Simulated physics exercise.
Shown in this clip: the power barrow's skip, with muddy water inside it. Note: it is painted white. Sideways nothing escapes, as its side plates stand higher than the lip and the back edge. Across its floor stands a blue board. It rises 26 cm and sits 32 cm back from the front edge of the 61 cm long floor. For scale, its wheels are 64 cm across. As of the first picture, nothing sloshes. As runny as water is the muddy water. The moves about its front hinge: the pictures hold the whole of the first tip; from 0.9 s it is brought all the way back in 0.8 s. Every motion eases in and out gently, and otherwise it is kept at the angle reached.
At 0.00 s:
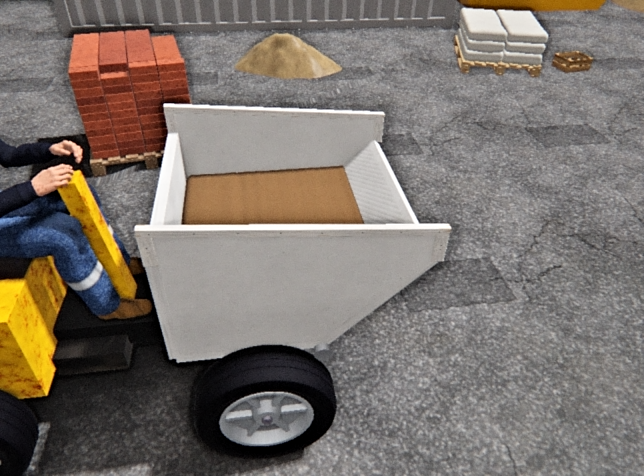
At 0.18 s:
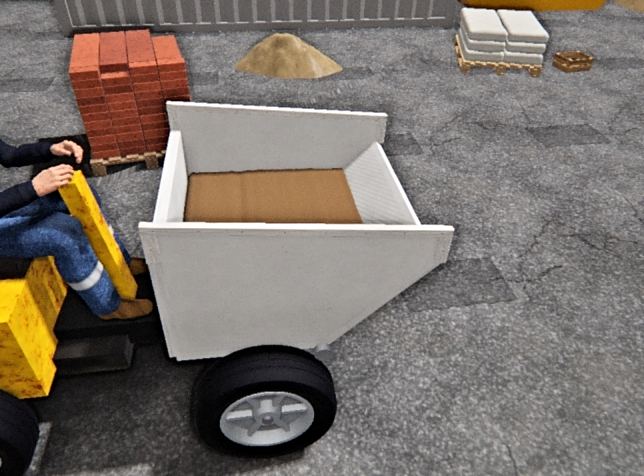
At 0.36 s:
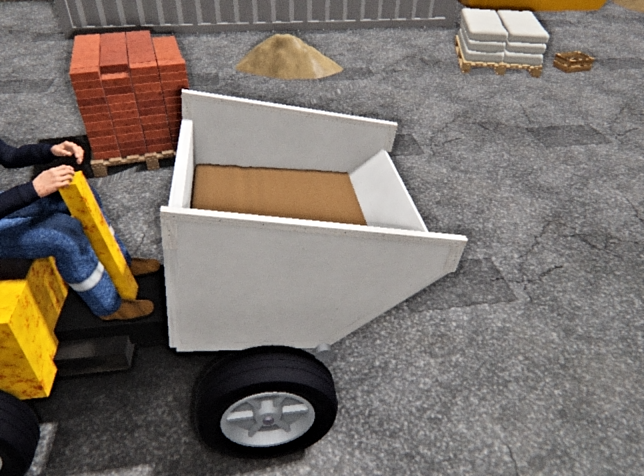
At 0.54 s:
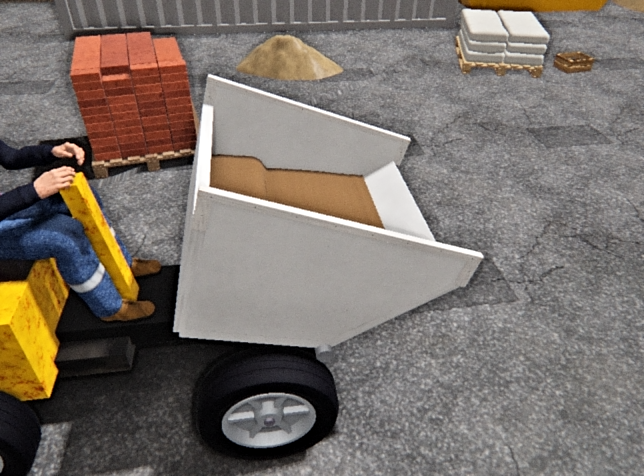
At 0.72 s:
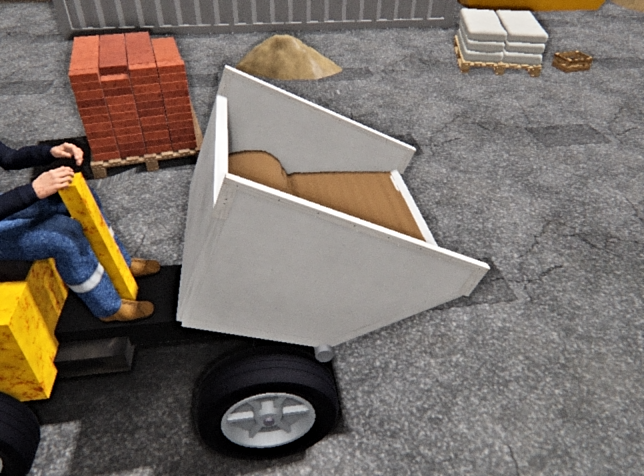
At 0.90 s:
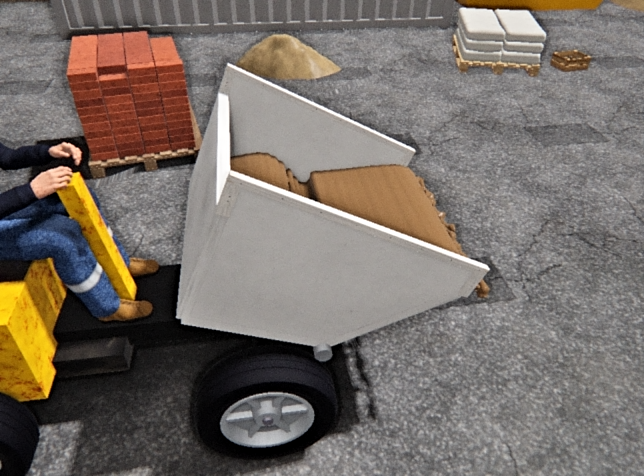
A seated driver holding still as a white power barrow skip tilts forwards to the right, brown muddy water starting over its lip.
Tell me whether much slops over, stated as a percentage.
Roughly 18 per cent slops over.
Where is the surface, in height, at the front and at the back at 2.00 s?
Close to 22 cm in front, close to 26 cm behind.
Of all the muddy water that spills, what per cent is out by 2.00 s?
100 %.
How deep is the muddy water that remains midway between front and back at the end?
I'd put it at some 26 cm.
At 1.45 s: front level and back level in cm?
Front level 24 cm, back level 20 cm.
By 1.45 s the skip is at 4° forwards, the surface stands 21 cm at the back and 23 cm at the front; 17 per cent is out, over the front.
By 2.00 s the surface stands 25 cm at the back and 23 cm at the front; 18 per cent is out, over the front.
By 2.50 s the surface stands 24 cm at the back and 21 cm at the front; 18 per cent is out, over the front.
By 4.59 s 18 per cent is out, over the front, 35 of 199 litres.
